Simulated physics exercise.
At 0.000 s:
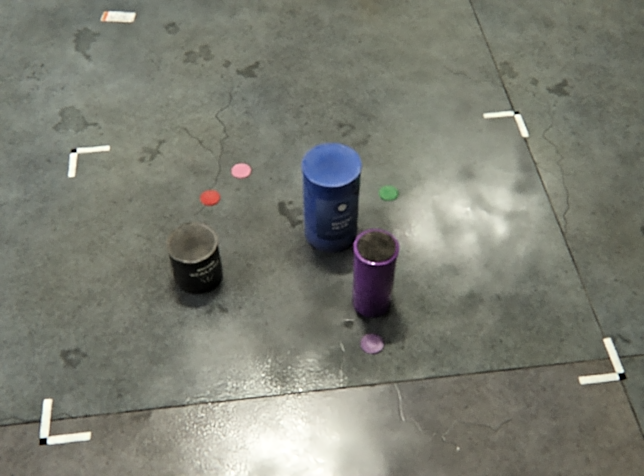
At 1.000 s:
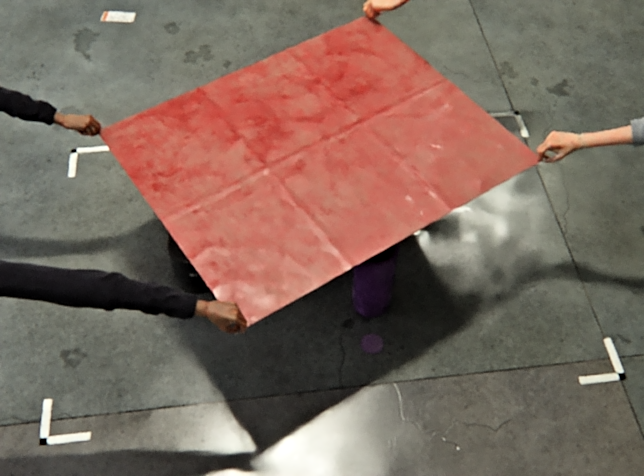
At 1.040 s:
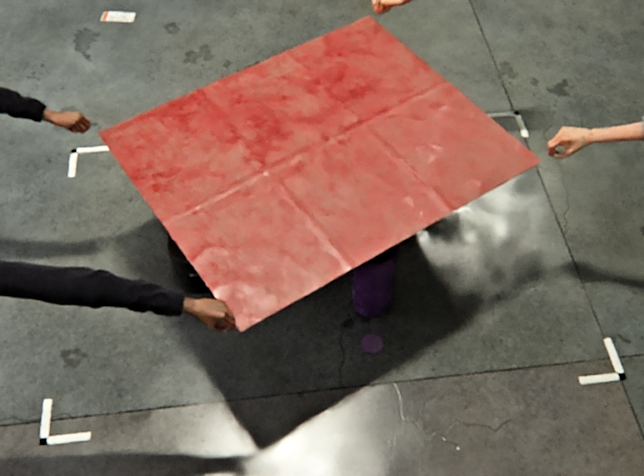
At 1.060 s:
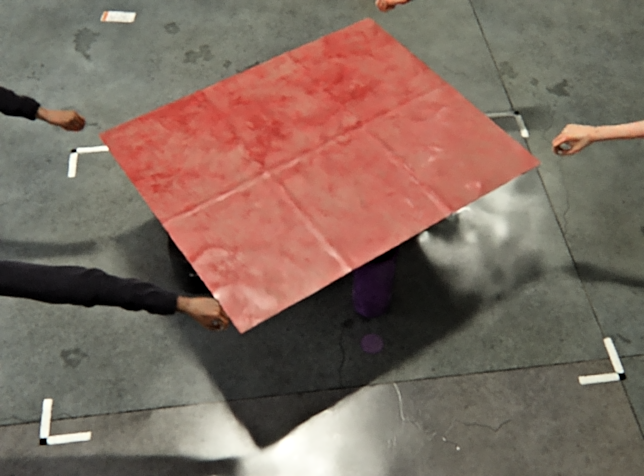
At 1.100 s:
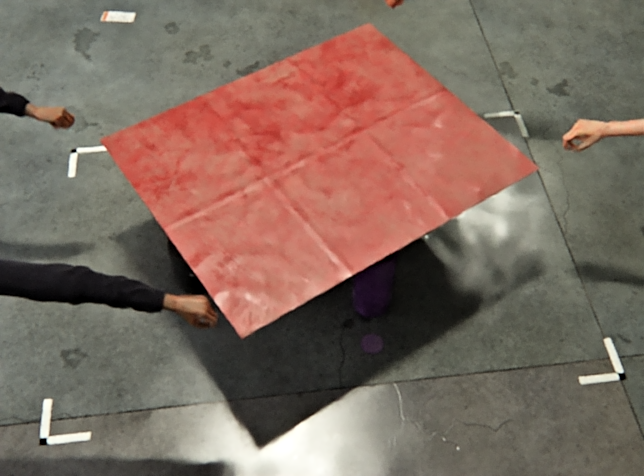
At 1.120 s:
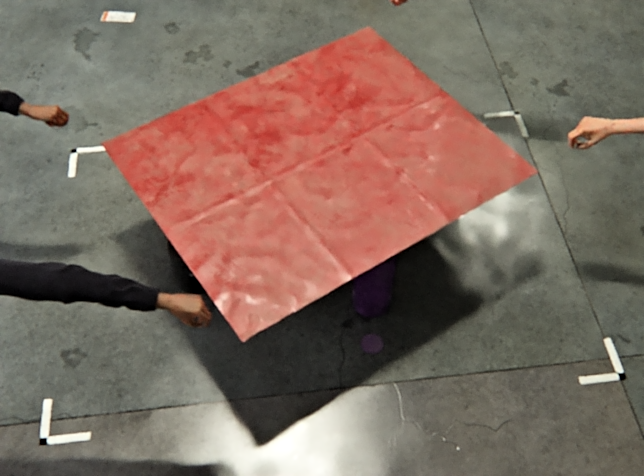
Red tarp held flat over three containers on a warehouse floor, hands letting go at the corners and the sheet sinking slightly.
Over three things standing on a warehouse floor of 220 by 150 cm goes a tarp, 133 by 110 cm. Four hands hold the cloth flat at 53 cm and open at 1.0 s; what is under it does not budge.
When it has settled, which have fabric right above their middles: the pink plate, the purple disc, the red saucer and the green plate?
The pink plate remains in the open, the purple disc stays uncovered, the red saucer stays uncovered, the green plate ends under the cloth.
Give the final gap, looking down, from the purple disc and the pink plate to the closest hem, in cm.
8 cm and 18 cm.
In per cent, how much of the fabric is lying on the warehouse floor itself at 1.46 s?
Contact share: Approx. 10 percent.
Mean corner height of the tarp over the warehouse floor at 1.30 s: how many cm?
Roughly 16 centimetres up.
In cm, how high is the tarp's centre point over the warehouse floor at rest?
The centre point rests around 46 cm up.
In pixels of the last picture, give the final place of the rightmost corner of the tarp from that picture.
I'd say it ends up somewhere about (435, 278).
By 1.3 s, 0 % of it is down, spanning 152 by 149 cm, above red saucer, green plate, pink plate.
By 1.5 s, 10 % of it is down, spanning 116 by 117 cm, above green plate.
By 1.6 s, 15 % of it is down, spanning 113 by 116 cm, above green plate.
By 1.8 s, 15 % of it is down, spanning 112 by 117 cm, above green plate.
By 3.3 s, 15 % of it is down, spanning 111 by 117 cm, above green plate.
